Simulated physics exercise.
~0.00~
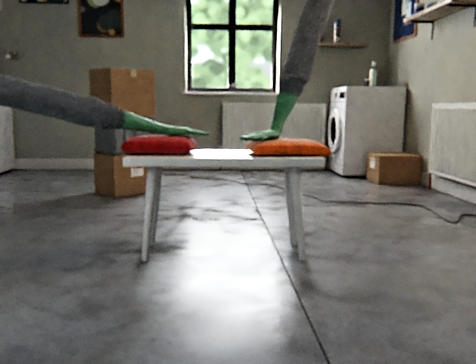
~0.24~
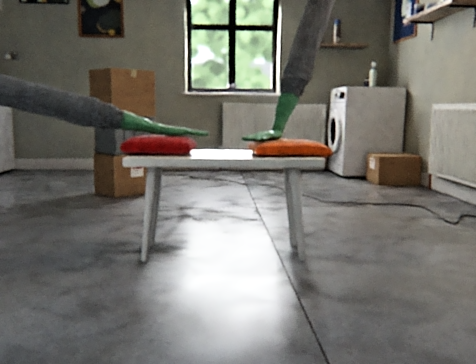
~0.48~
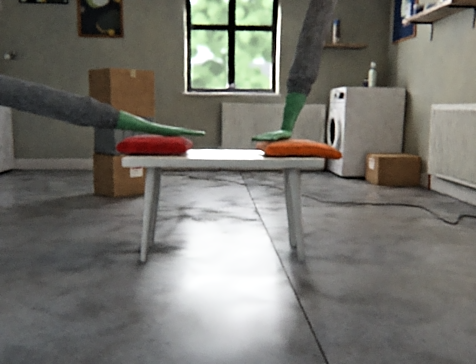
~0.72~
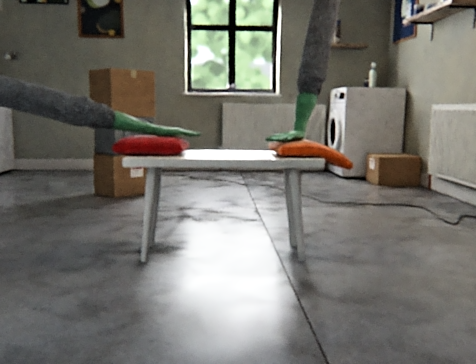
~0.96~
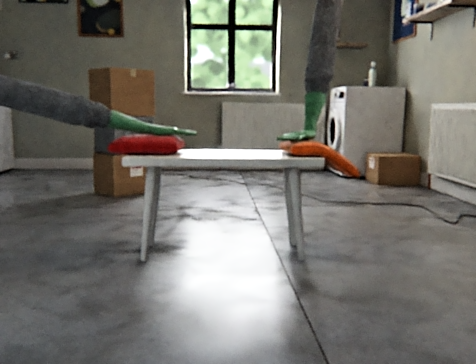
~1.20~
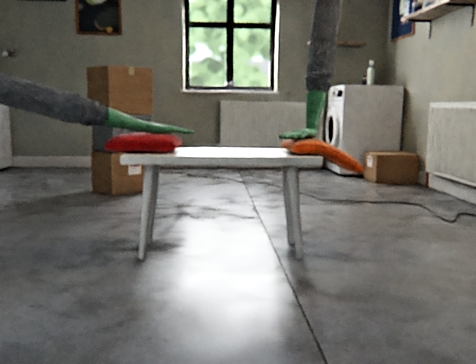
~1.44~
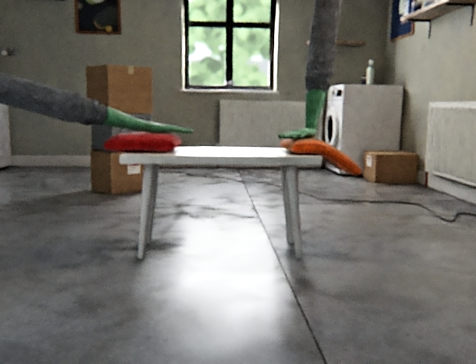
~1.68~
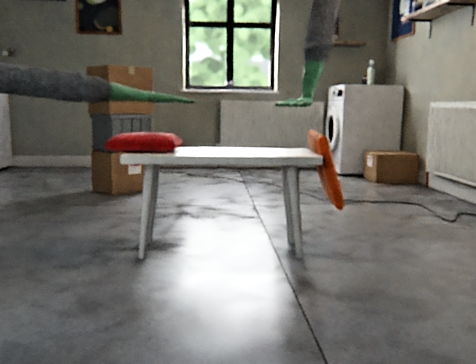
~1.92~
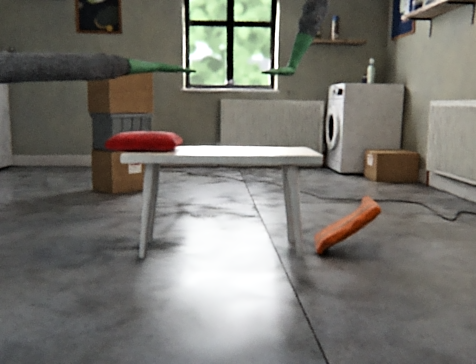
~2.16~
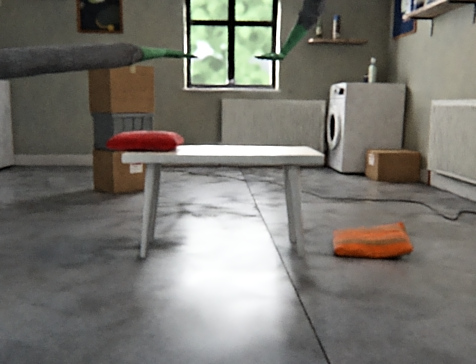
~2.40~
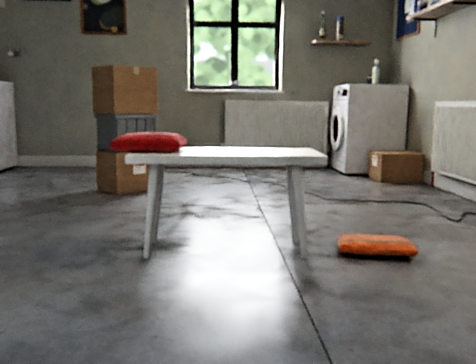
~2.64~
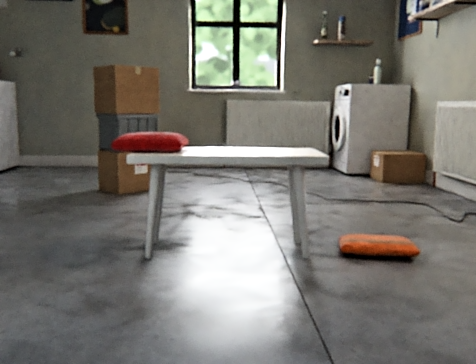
Two gloved hands slid a red sack left and an orange folded blanket right along a low white table until the blanket drooped over the edge, then let go and drew back, and the blanket tipped onto the floor while the sack stayed put.
